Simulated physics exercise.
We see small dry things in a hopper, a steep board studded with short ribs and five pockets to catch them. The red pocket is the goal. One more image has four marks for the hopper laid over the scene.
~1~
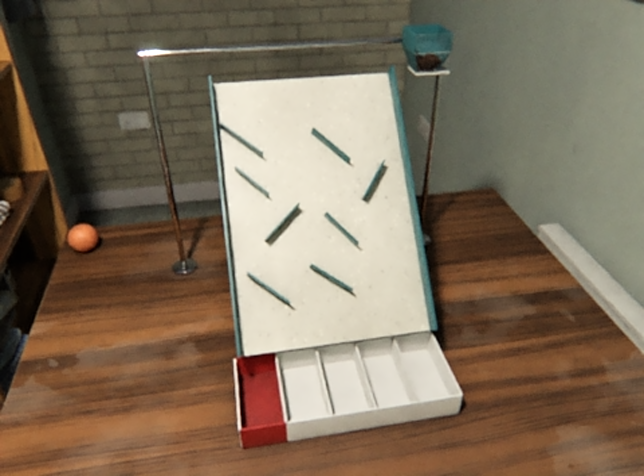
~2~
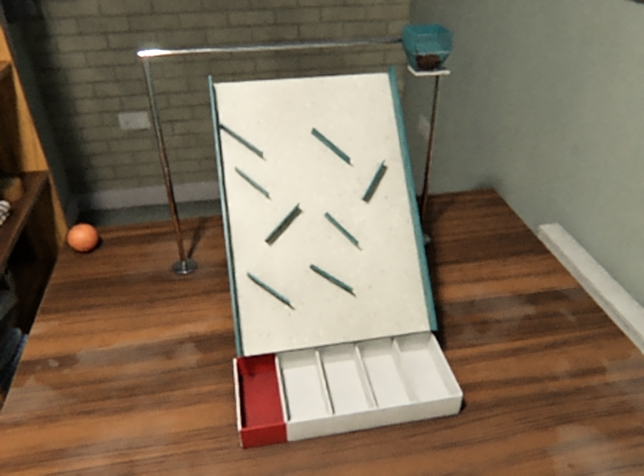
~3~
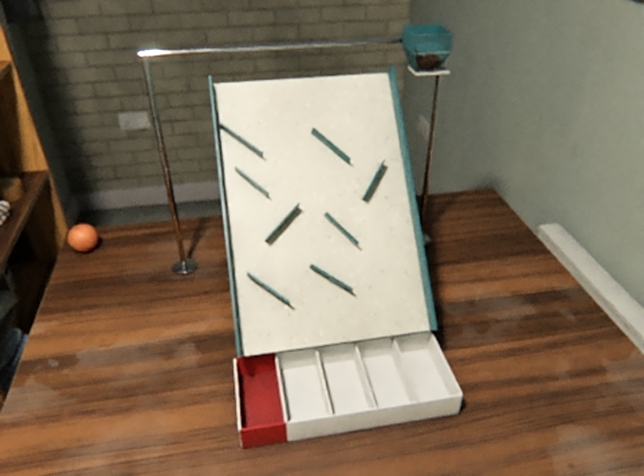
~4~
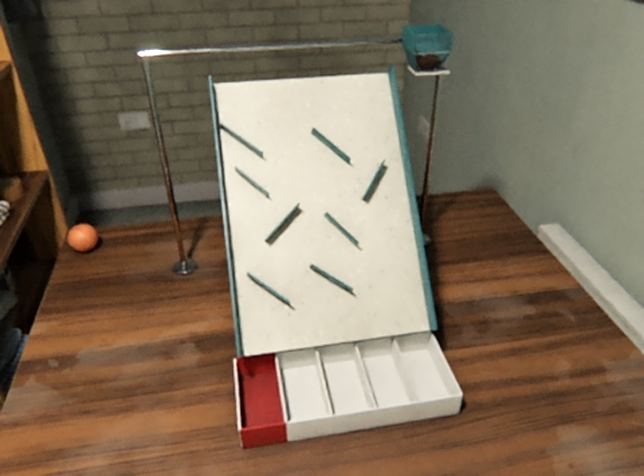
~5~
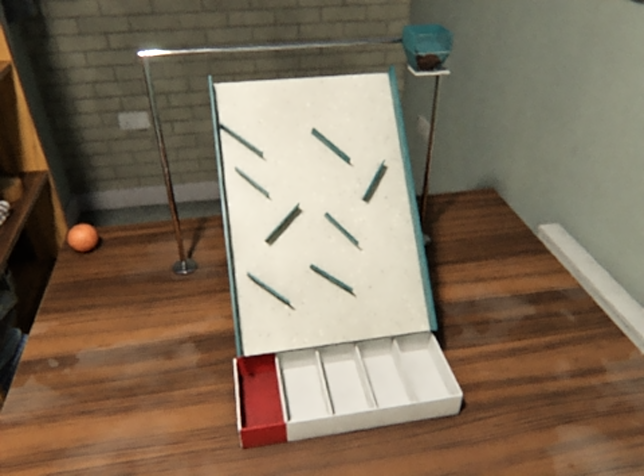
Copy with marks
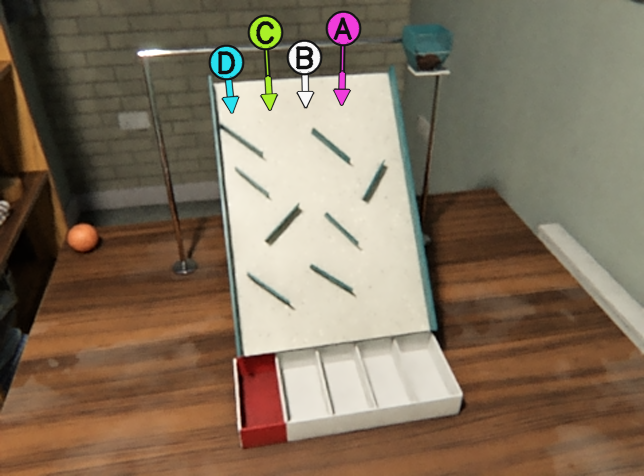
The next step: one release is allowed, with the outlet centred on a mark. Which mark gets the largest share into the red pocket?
Go for C.
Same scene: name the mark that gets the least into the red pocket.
It is A.
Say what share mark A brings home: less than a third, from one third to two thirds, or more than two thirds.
Mark A gives less than a third.
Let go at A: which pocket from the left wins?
It is the fifth one.
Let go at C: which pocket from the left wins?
It is the first one.
On the marked copy, mark A meets the board at (341, 99); mark B meets the board at (305, 101); mark C meets the board at (269, 104); mark D meets the board at (231, 106).
With A, none in the red pocket, nearly all in other pockets.
With B, about a quarter in the red pocket, most in other pockets.
With C, about half in the red pocket, about half in other pockets.
With D, about a quarter in the red pocket, about two thirds in other pockets, a stray few held on the board.
